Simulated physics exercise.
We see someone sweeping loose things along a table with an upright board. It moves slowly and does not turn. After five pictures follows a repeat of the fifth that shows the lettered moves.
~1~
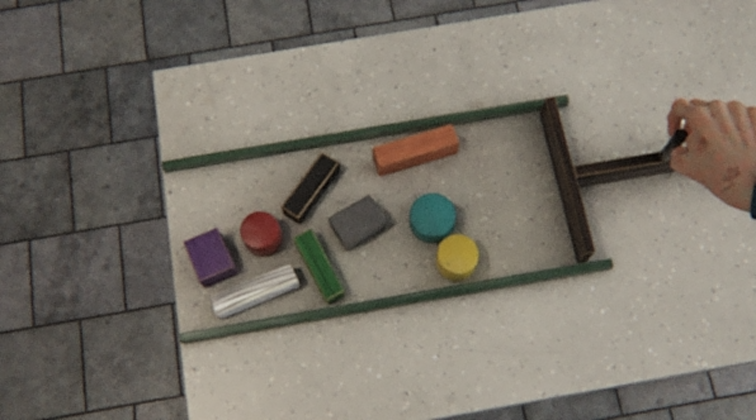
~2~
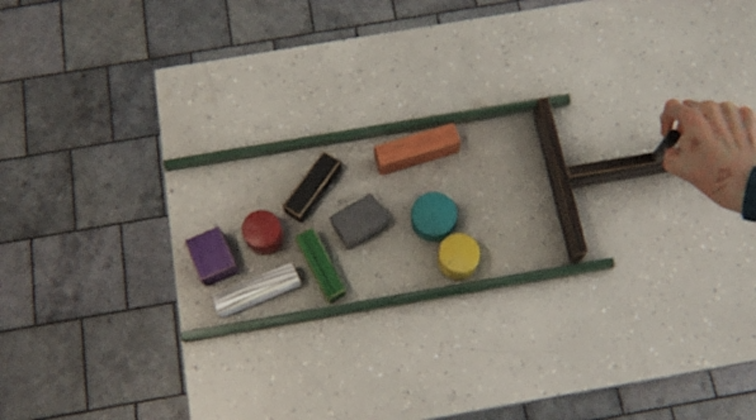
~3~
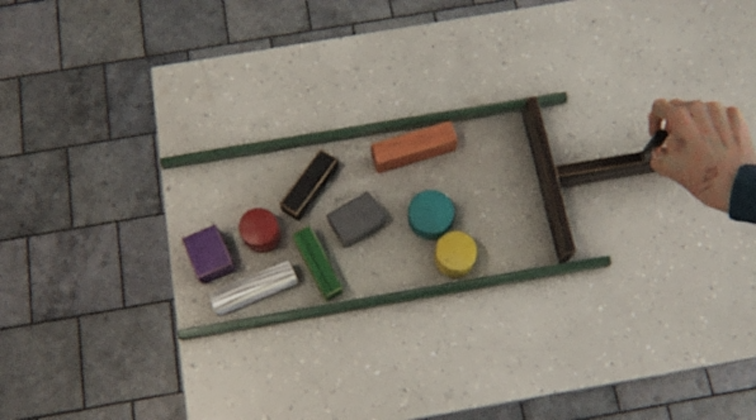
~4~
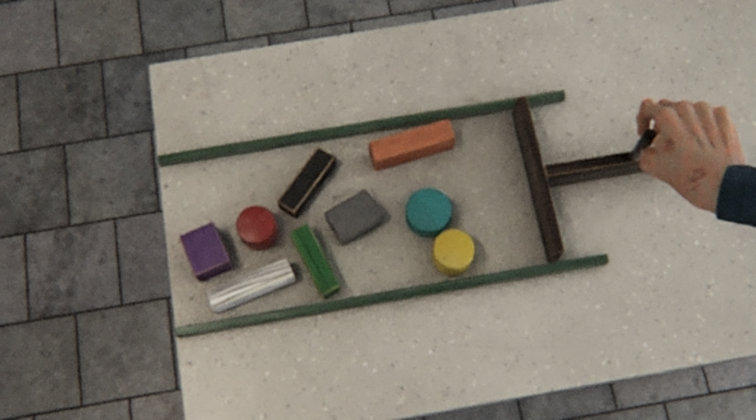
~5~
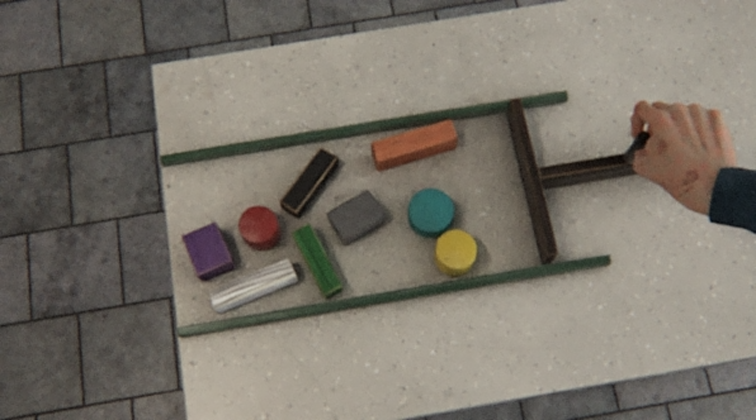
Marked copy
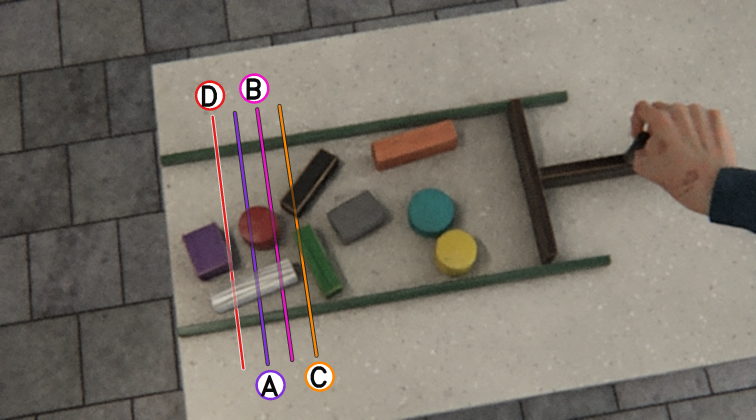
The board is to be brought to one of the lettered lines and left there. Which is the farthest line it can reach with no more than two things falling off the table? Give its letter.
It can go as far as B.
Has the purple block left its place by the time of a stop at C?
By then, yes.
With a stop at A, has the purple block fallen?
By then, yes.
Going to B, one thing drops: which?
The purple block.
On the copy, A at (251, 233); B at (274, 229); C at (297, 225); D at (227, 237).
On B. First, board (442, 189); orange bar (381, 148); yellow tin (426, 259).
Then, board (348, 204); white stick (244, 291); red tin (244, 236).
Finally, board (275, 216); purple block over the edge; white stick (174, 306); one fallen.
By contrast, A drops four; C is within the limit but short; D drops four.
